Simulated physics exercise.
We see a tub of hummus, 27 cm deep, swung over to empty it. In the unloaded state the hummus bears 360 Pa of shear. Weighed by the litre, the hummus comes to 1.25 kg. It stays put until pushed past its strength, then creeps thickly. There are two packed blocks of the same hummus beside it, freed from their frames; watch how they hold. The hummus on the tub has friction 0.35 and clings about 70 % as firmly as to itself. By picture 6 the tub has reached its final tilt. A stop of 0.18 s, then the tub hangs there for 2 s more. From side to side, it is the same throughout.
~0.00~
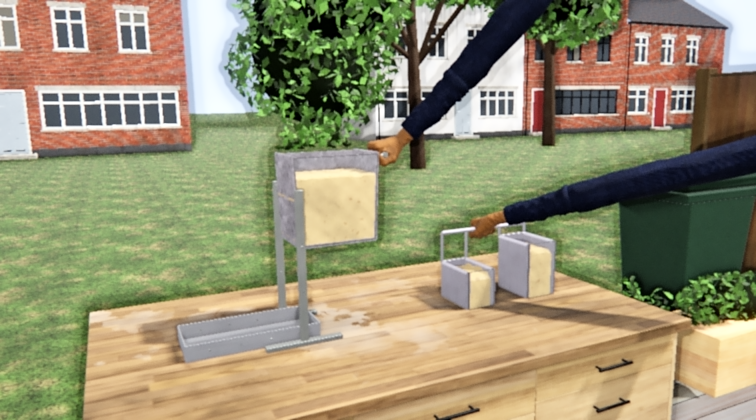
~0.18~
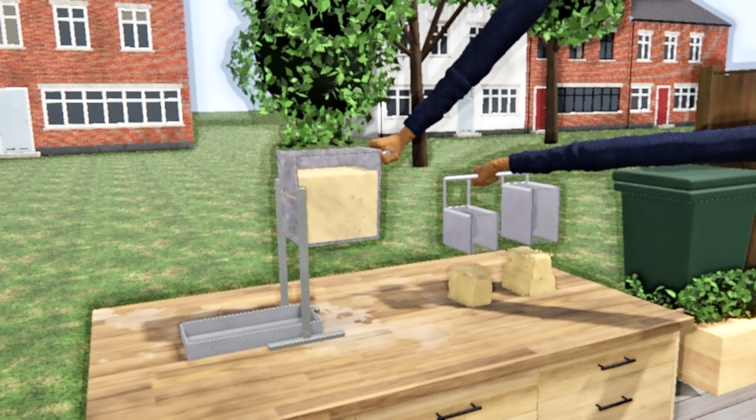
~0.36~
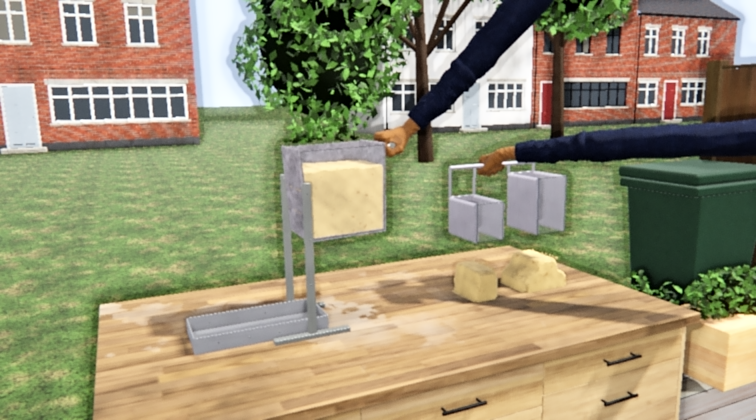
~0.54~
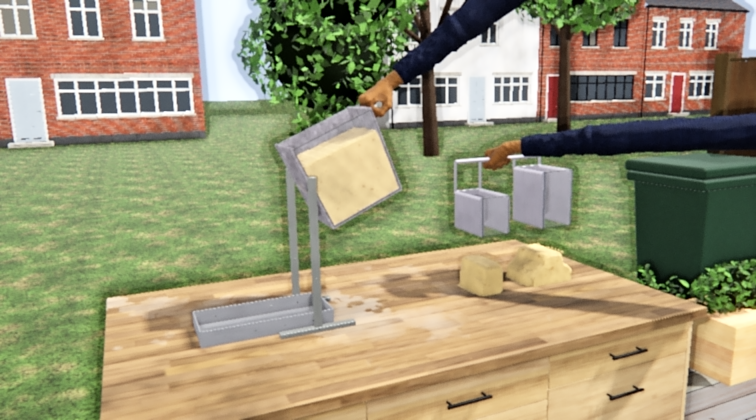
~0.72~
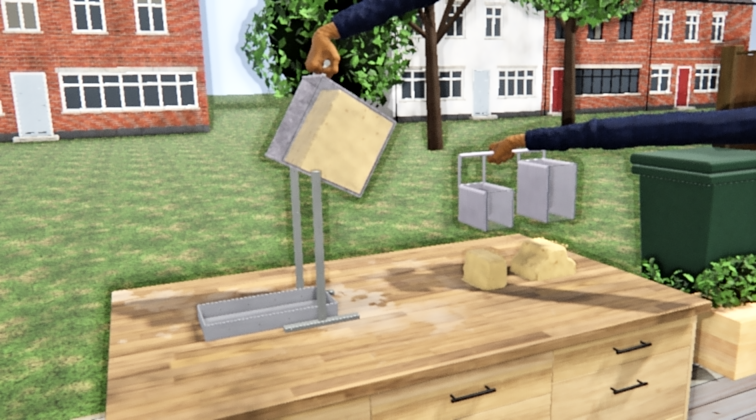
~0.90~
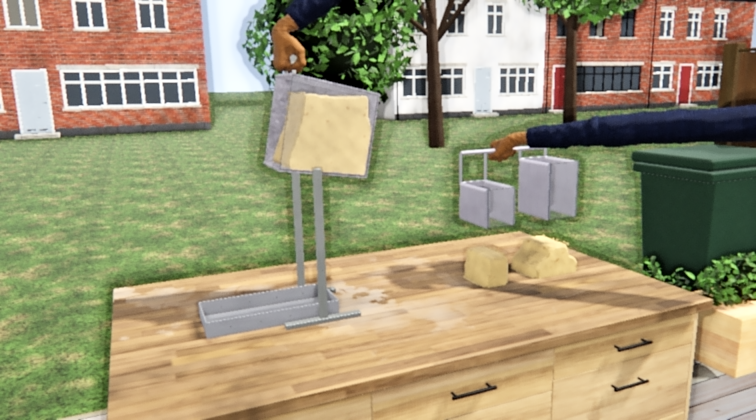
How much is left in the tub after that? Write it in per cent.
About 66 %.
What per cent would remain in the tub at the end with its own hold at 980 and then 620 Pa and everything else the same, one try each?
First try roughly 100 per cent, second try roughly 100 per cent.
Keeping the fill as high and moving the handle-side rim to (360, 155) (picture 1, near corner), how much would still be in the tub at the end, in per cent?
Roughly 100 %.
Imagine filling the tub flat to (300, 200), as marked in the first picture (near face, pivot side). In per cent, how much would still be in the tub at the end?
I'd say close to 95 % stays in the tub.
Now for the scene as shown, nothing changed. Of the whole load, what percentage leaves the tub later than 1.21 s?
About 9 percent.
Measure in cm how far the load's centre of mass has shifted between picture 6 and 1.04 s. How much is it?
Looks like around 4 cm to me.
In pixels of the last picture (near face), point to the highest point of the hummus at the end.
Peak location: Approx. (330, 124).
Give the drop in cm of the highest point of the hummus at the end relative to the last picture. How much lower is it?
9 cm.
After 1.04 s, the tub is at 79 degrees and holds 94 %.
After 1.21 s, the tub is at 79 degrees and holds 75 %.
After 1.38 s, the tub is at 79 degrees and holds 67 %.
After 1.55 s, the tub is at 79 degrees and holds 66 %.
After 2.90 s, at the end, the tub is at 79 degrees and holds 66 %.
